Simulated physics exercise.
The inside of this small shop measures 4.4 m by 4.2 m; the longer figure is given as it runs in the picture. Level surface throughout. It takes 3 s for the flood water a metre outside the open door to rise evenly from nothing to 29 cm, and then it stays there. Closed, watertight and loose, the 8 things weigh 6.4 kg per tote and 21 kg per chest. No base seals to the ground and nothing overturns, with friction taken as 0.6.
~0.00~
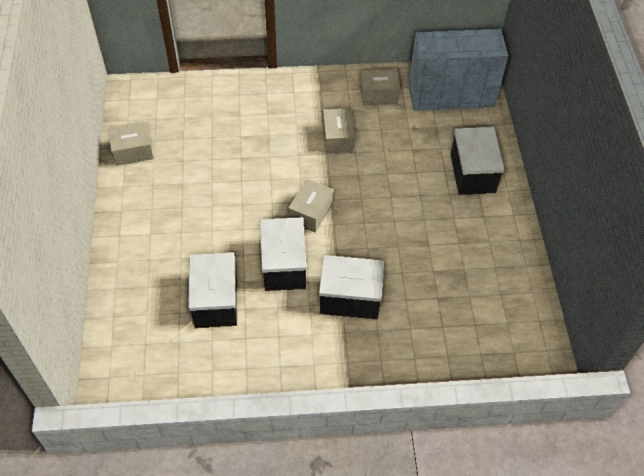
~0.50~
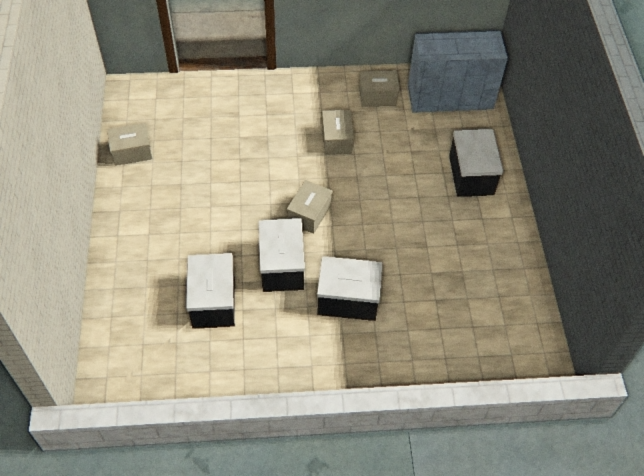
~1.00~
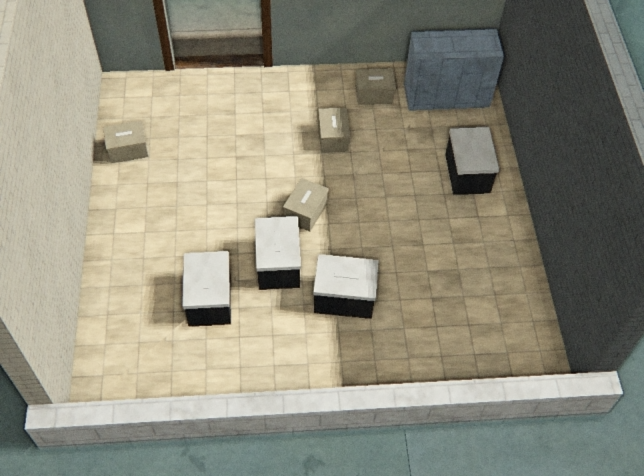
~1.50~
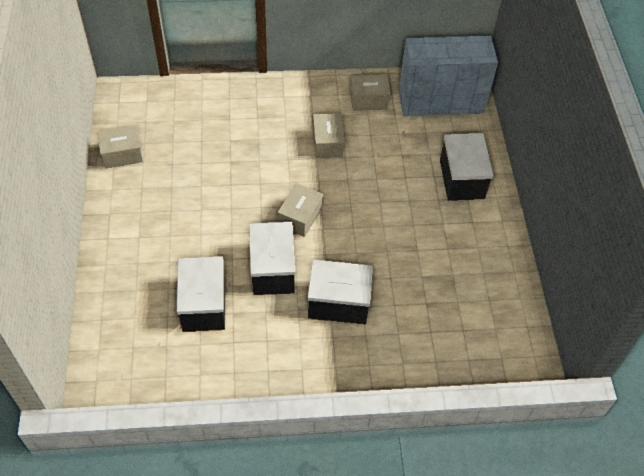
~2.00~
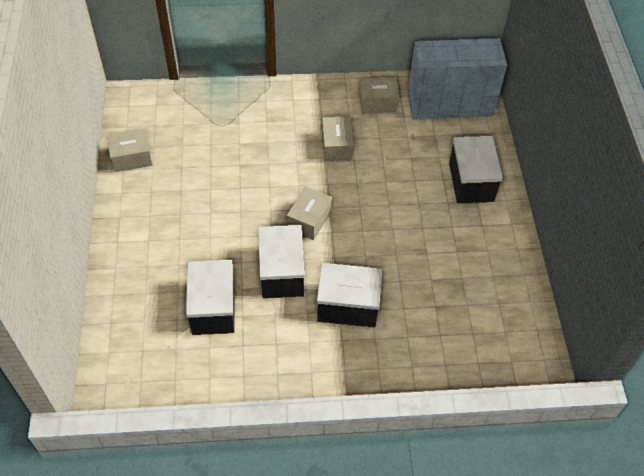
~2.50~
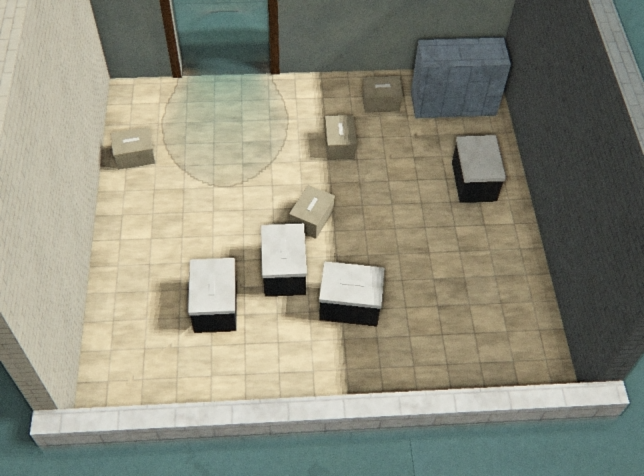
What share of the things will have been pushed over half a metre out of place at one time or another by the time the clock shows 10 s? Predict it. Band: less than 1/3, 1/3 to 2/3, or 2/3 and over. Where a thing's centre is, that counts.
I'm guessing the result is some.
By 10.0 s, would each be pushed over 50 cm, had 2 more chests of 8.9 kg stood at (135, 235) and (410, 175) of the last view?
Taking them in order, the first is above the threshold and the second is below the threshold.
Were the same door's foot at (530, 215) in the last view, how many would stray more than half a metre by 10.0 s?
In that case 6 of them.
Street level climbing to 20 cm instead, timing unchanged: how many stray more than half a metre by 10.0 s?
In that case the number is 2.
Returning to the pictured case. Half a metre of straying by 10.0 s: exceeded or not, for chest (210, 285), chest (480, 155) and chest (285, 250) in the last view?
Result, in order: Exceeded / stayed within / exceeded.
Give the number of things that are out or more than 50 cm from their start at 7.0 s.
3.
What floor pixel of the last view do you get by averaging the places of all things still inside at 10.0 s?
Centre of the remaining things: Roughly (436, 243).
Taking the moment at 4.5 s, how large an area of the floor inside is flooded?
I'd put it close to 11.5 m2.
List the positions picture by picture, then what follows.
In the first picture, a tote at (380, 79), on the bottom; a chest at (352, 277) rests on the ground; water covers 0.0 m2; 0 of 8 have shifted.
In the second picture, a tote at (380, 81) rests on the ground; a chest at (350, 278), on the bottom; water covers 0.0 m2; 0 of 8 have shifted.
In the third picture, a tote at (376, 79) rests on the ground; a chest at (346, 276) rests on the ground; 0.0 m2 under water; 0 of 8 have shifted.
In the fourth picture, a tote at (371, 85), on the bottom; a chest at (341, 281), on the bottom; 0.0 m2 under water; 0 of 8 have shifted.
In the fifth picture, a tote at (380, 88), on the bottom; a chest at (350, 285), on the bottom; water covers 0.4 m2; 0 of 8 have shifted.
In the sixth picture, a tote at (383, 86) rests on the ground; a chest at (352, 283), on the bottom; water covers 1.6 m2; 0 of 8 have shifted.
After 3.5 s 0 of 8 are over 50 cm from their spots; 0 afloat.
After 4.5 s 2 of 8 are over 50 cm from their spots; 1 afloat.
After 7.0 s 3 of 8 are over 50 cm from their spots; 3 afloat.
After 10.0 s 5 of 8 are over 50 cm from their spots, and 5 have been at some point; 6 afloat.
